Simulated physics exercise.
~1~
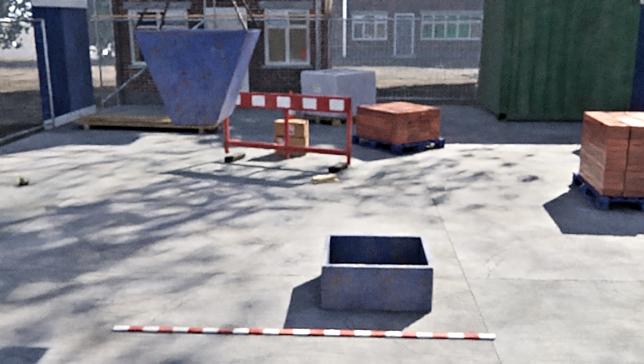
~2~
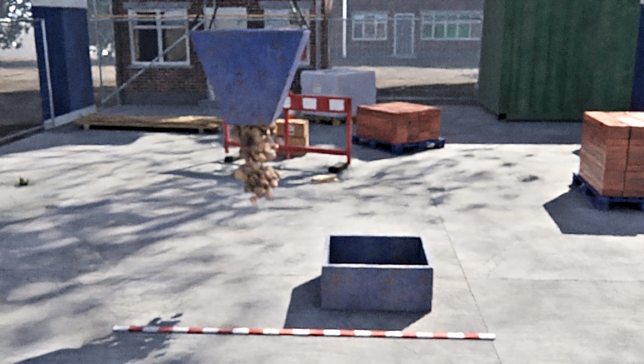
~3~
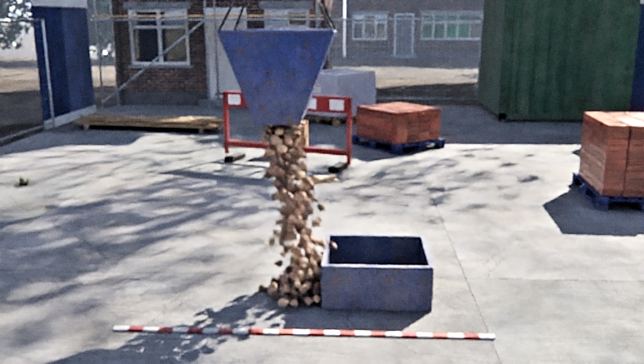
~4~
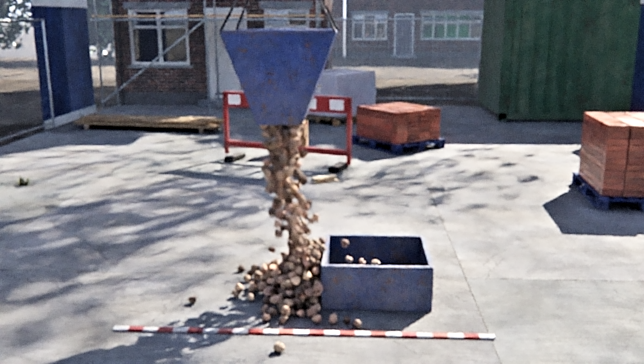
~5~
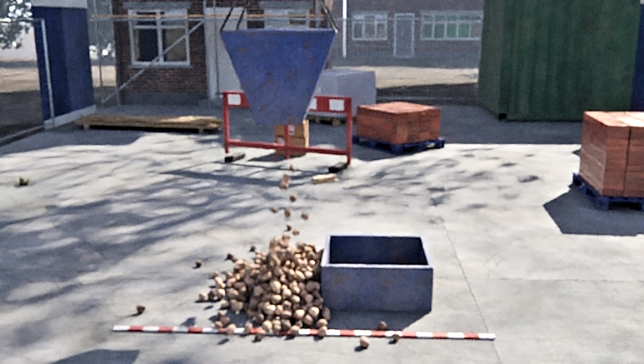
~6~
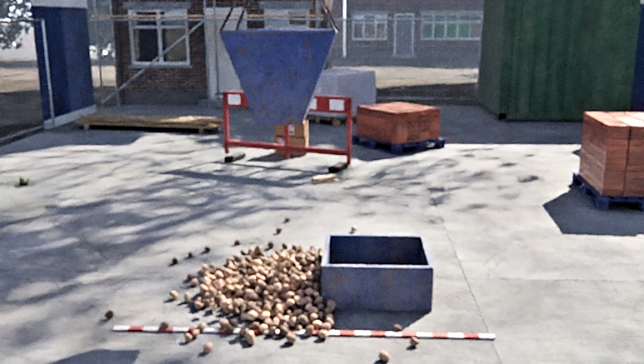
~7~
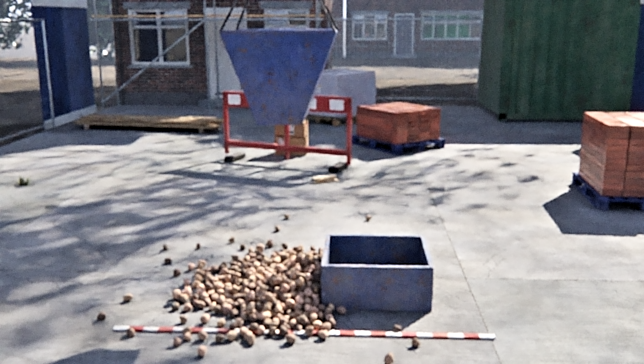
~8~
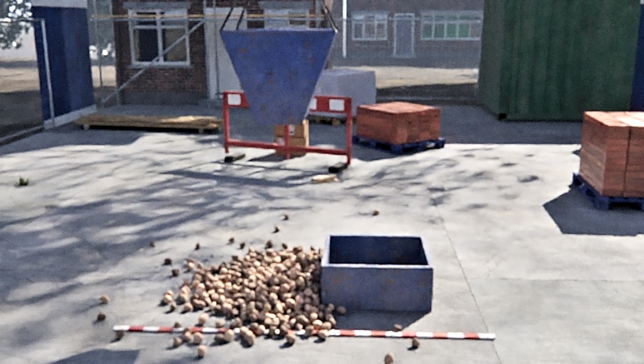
The clip opens on a sunlit concrete yard, where a blue skip hangs at the upper left above an open dark bin and a red-and-white striped staff lying on the ground. The skip moves rightwards, and brown cobbles begin to drop from its underside. It then slows to a halt as the stones pour down in a thick column, striking the ground just left of the bin. A heap grows against the bin's side, with a few stones bouncing over it. The stream thins and stops, leaving the empty skip hanging still. Nearly all the cobbles end up piled left of the bin, with strays scattered around the staff.
